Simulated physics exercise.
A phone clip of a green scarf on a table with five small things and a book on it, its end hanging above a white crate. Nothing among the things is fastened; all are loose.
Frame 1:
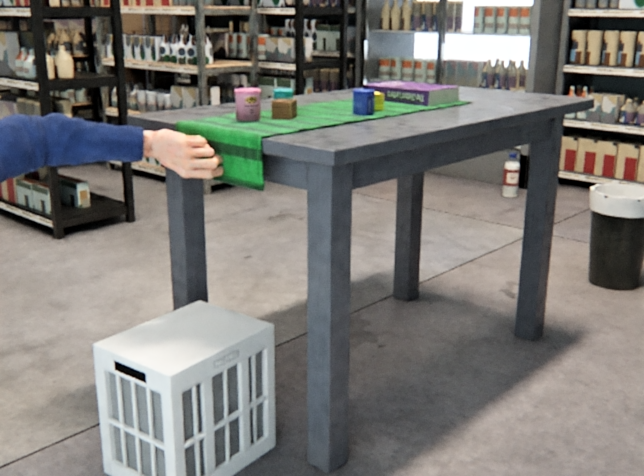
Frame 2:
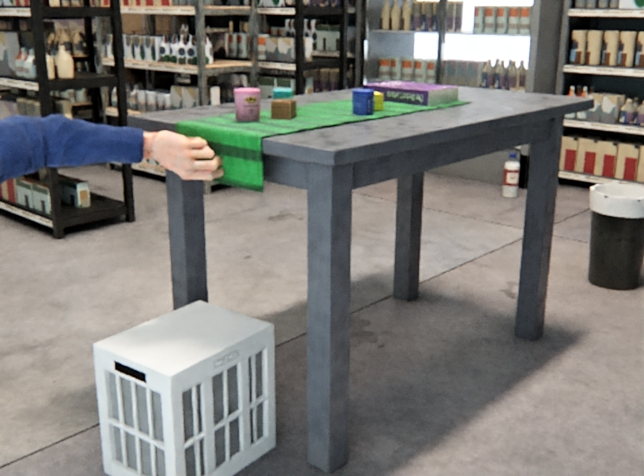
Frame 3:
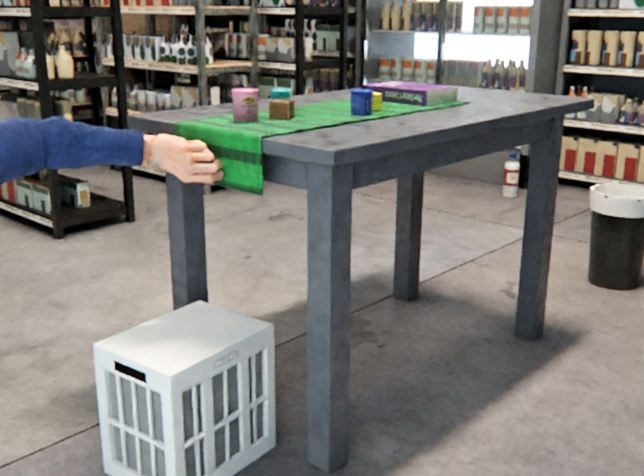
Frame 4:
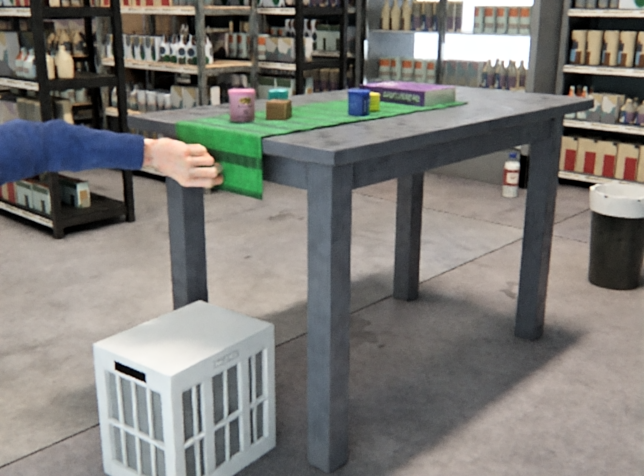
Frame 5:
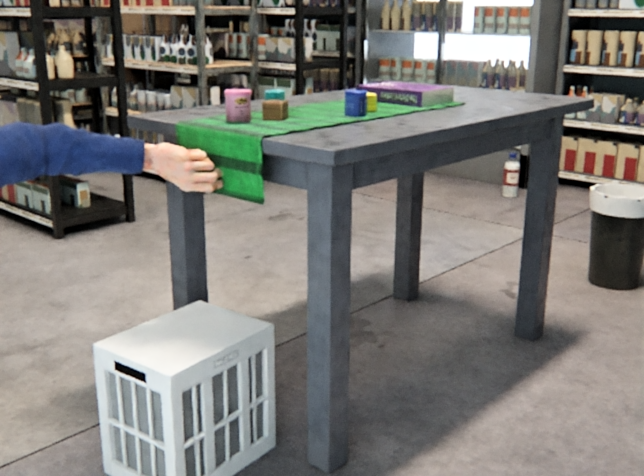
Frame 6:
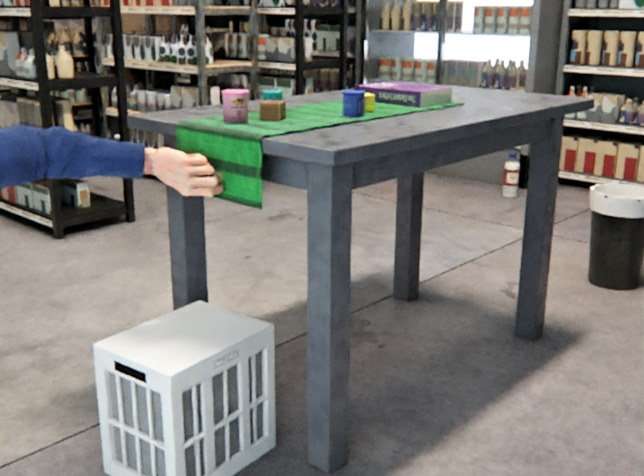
A hand pulling the end of a green cloth slowly down over a table edge, small colourful items shifting slightly left with it.
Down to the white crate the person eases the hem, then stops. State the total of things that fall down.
I expect the number going over to be three.
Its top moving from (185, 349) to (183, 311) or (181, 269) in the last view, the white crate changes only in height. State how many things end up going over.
First case 2, second 1.
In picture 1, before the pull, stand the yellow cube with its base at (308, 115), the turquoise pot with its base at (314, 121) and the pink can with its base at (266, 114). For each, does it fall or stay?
The yellow cube falls, the turquoise pot falls, the pink can is carried off.
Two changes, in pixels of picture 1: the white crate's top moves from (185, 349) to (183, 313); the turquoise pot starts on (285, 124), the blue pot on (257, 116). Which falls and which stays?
The turquoise pot does not stay aboard, and the blue pot does not stay aboard.
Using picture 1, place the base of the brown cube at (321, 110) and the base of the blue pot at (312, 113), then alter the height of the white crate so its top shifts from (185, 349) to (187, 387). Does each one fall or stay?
The brown cube is lost, the blue pot is lost.
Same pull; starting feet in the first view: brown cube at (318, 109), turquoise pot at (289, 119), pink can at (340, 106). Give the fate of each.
I reckon the brown cube hangs on, the turquoise pot takes a fall and the pink can hangs on.
Soon after, hem near (219, 270); pink can gone.
After that, hem on the crate; pink can, brown cube and turquoise pot gone.
In the end, hem on the crate; pink can, brown cube and turquoise pot gone. The answer is three.
